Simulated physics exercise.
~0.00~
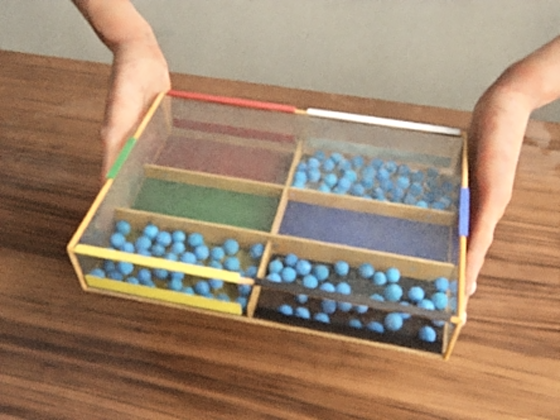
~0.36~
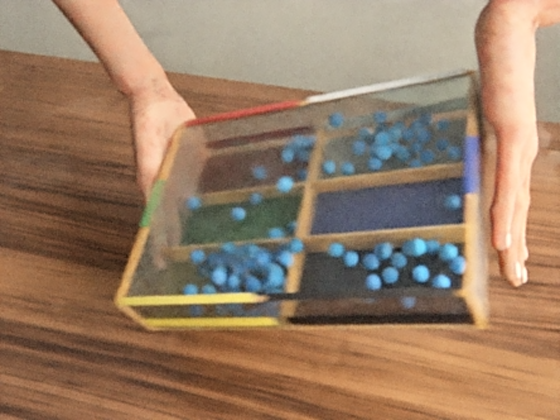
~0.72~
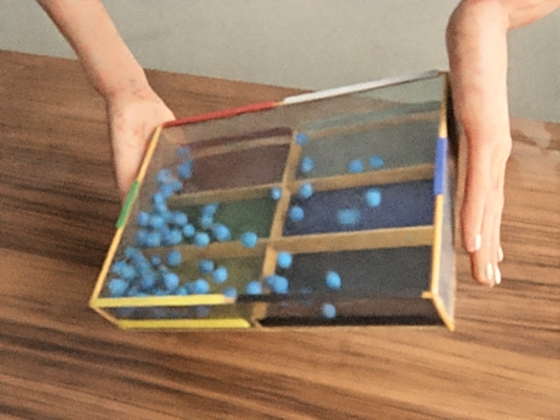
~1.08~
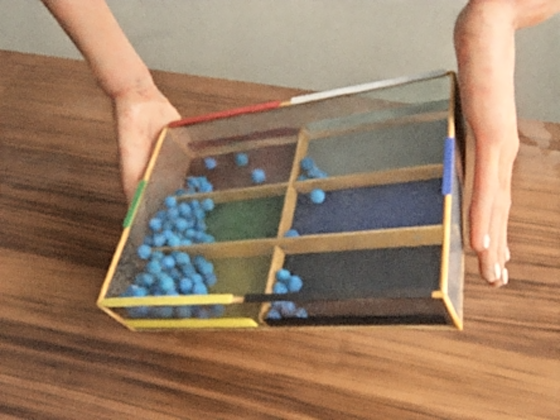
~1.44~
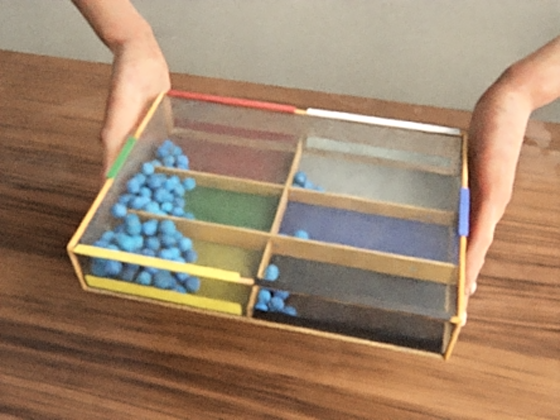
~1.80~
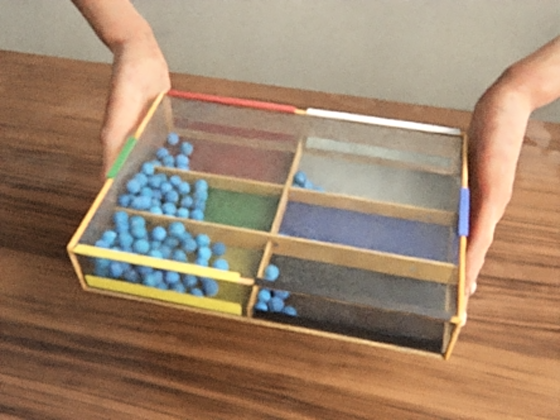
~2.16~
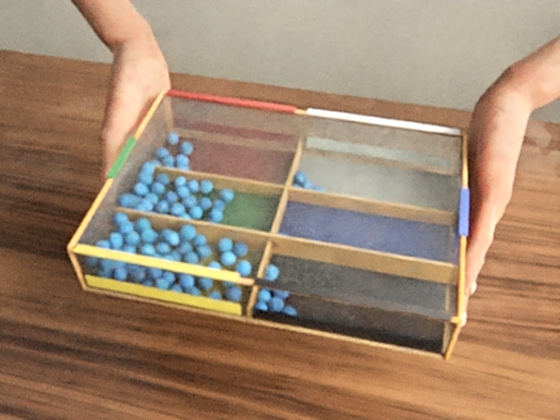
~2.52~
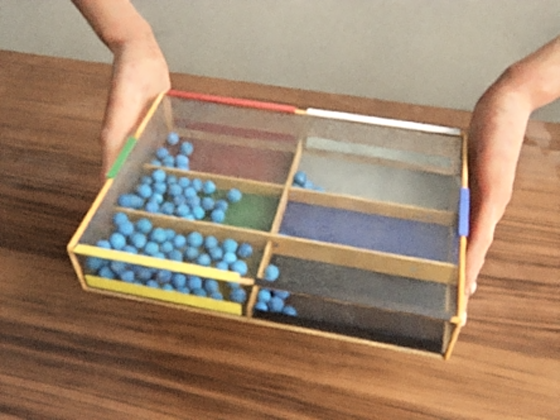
Two hands hold a shallow, clear-lidded box of blue beads above a wooden table, seen from above at an angle against a plain grey wall. Its six compartments are red, green and yellow on the left and white, blue and black on the right, with beads starting in the white, yellow and black ones. The hands shake and tilt the box, and the beads scatter over the dividers toward the left. The box then comes back level and stays still. Most beads settle in yellow and green, with a few in red, white and black, while blue is empty.
